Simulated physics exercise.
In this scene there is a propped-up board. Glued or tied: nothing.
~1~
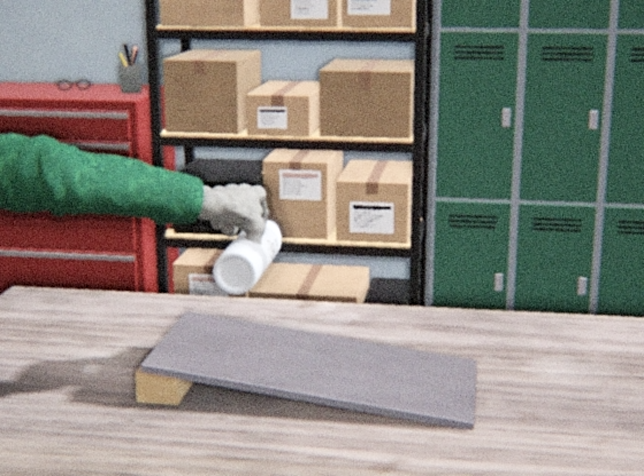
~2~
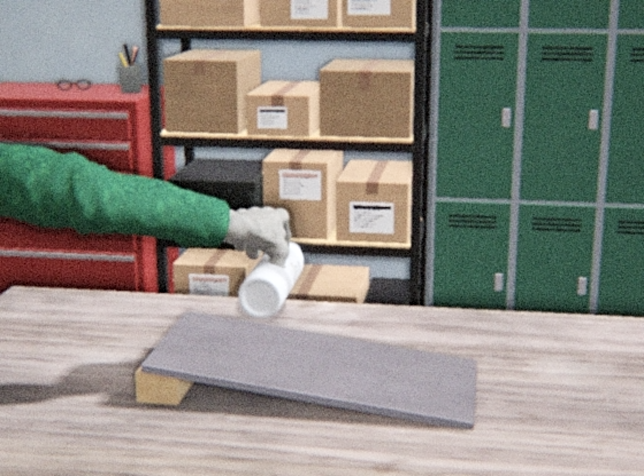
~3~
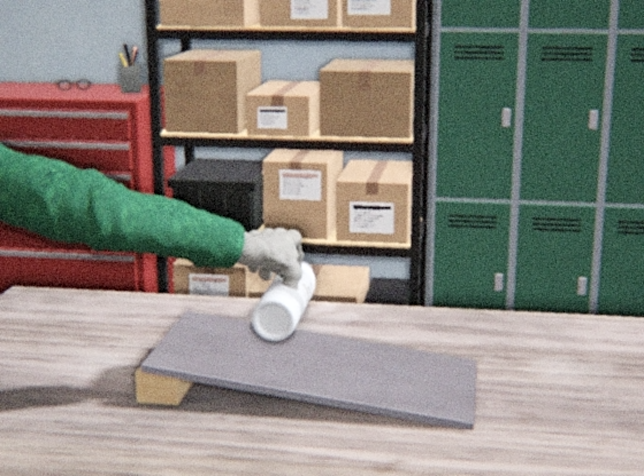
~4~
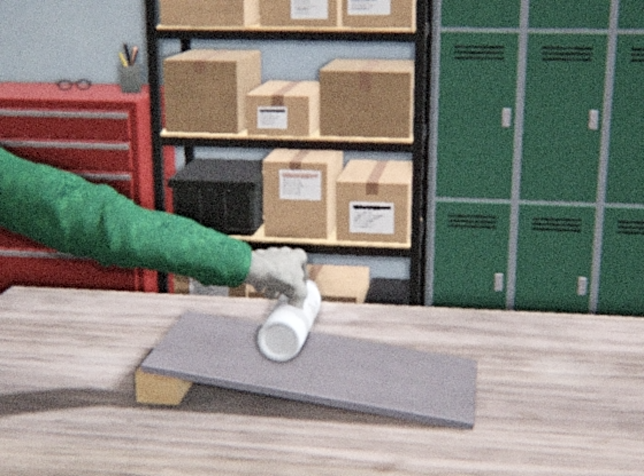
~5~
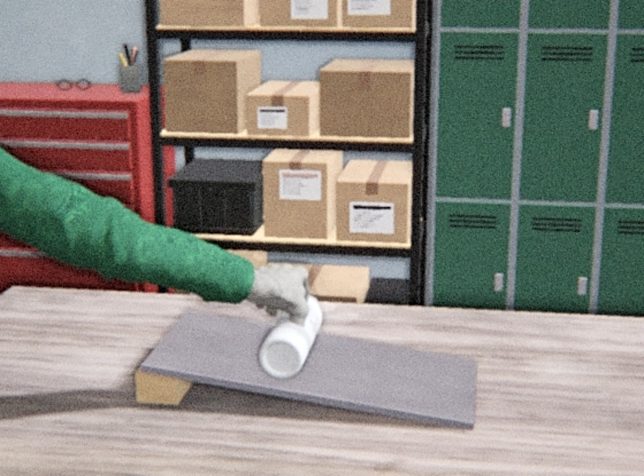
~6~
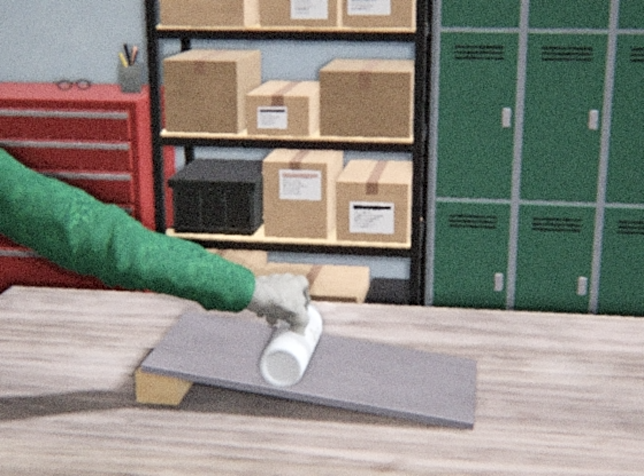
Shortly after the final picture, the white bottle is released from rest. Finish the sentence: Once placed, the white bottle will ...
Once placed, the white bottle will make its way down the slope.
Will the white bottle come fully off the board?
Once it settles, it is off the top.
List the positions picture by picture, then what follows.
Coming down; white bottle (253, 251), in the first picture.
Coming down; white bottle (276, 273), in the second picture.
Coming down; white bottle (289, 295), in the third picture.
Coming down; white bottle (294, 313), in the fourth picture.
Coming down; white bottle (295, 330), in the fifth picture.
In place under the hand; white bottle (295, 339), in the sixth picture.
Then, 1.00 s after the last picture, white bottle rolled well along near (452, 366).
Then, 1.70 s after the last picture, white bottle now off the board.
Then, 2.30 s after the last picture, things are still on the move.
By the end, off the board, white bottle. The white bottle runs down the board.
